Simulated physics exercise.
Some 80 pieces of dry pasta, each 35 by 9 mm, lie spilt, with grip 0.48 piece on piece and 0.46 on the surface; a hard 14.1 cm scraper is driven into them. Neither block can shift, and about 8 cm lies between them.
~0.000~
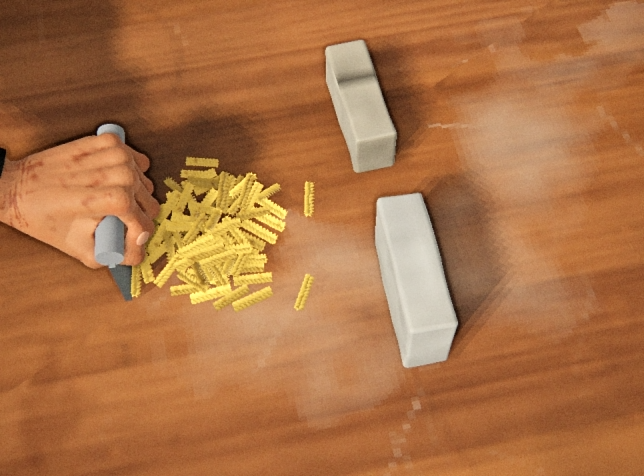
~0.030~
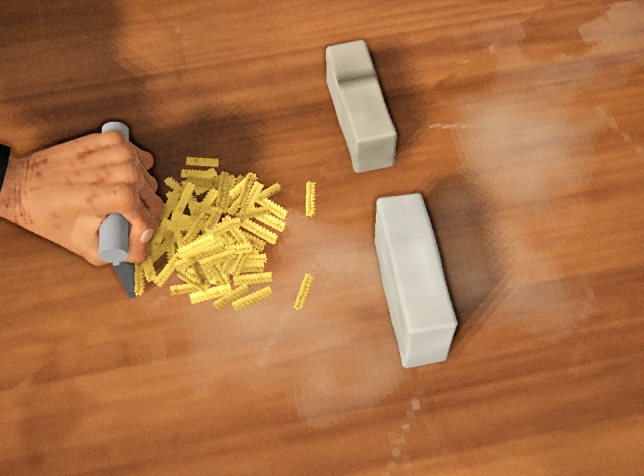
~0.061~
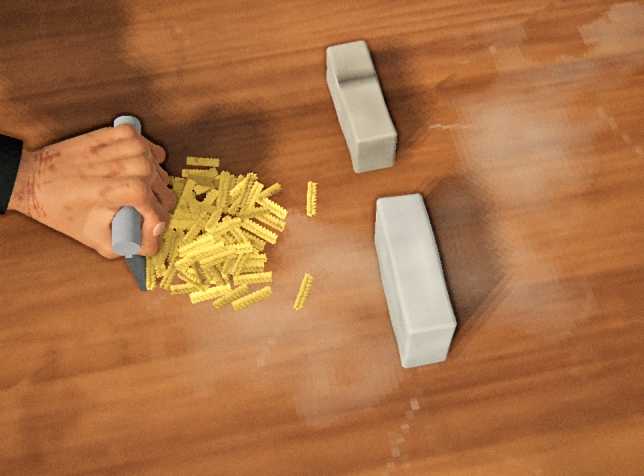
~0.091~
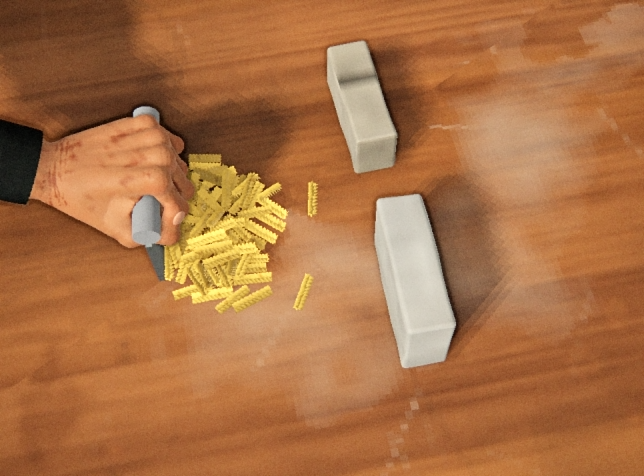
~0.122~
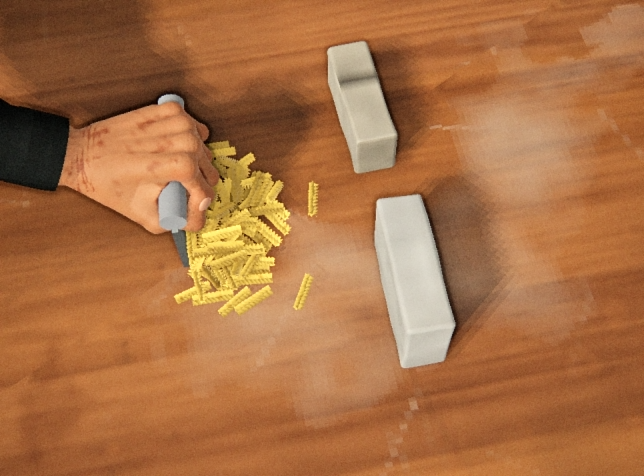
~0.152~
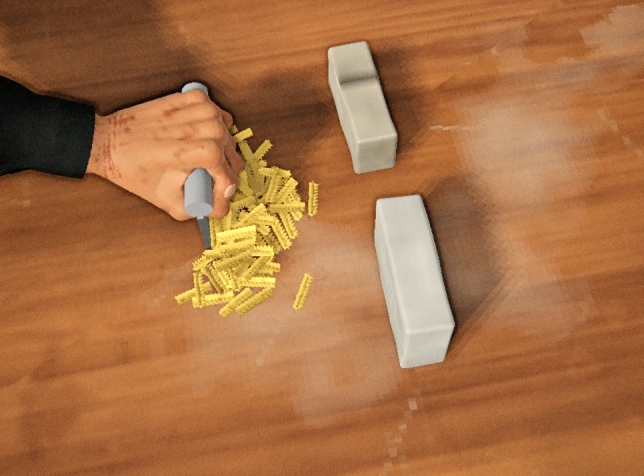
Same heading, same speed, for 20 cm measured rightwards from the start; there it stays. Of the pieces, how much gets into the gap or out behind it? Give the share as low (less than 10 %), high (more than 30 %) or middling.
I would call it middling.
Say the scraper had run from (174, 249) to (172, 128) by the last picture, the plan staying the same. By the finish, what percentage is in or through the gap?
I'd say 25 per cent winds up through the gap.
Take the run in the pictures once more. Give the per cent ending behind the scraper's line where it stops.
About 35 in a hundred.
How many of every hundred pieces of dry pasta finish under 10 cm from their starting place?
35 per cent, about.
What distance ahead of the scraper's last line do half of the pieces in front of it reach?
Roughly 2 cm ahead of the line.
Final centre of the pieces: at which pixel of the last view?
Near pixel (345, 199).
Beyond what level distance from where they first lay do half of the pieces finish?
Estimate: Close to 12 cm.
Then, at 0.29 s, scraper 19 cm from its start, spill 19 cm wide; in or through the gap 5 %, held up before the blocks 95 %.
Then, at 0.43 s, scraper 21 cm from its start, spill 20 cm wide; in or through the gap 15 %, round the far block 5 %, held up before the blocks 85 %.
After 0.56 s, scraper 21 cm from its start, spill 20 cm wide; in or through the gap 15 %, round the far block 5 %, held up before the blocks 80 %.
At rest (1.6 s), in or through the gap 15 %, round the near block 0 %, round the far block 5 %, held up before the blocks 80 %.
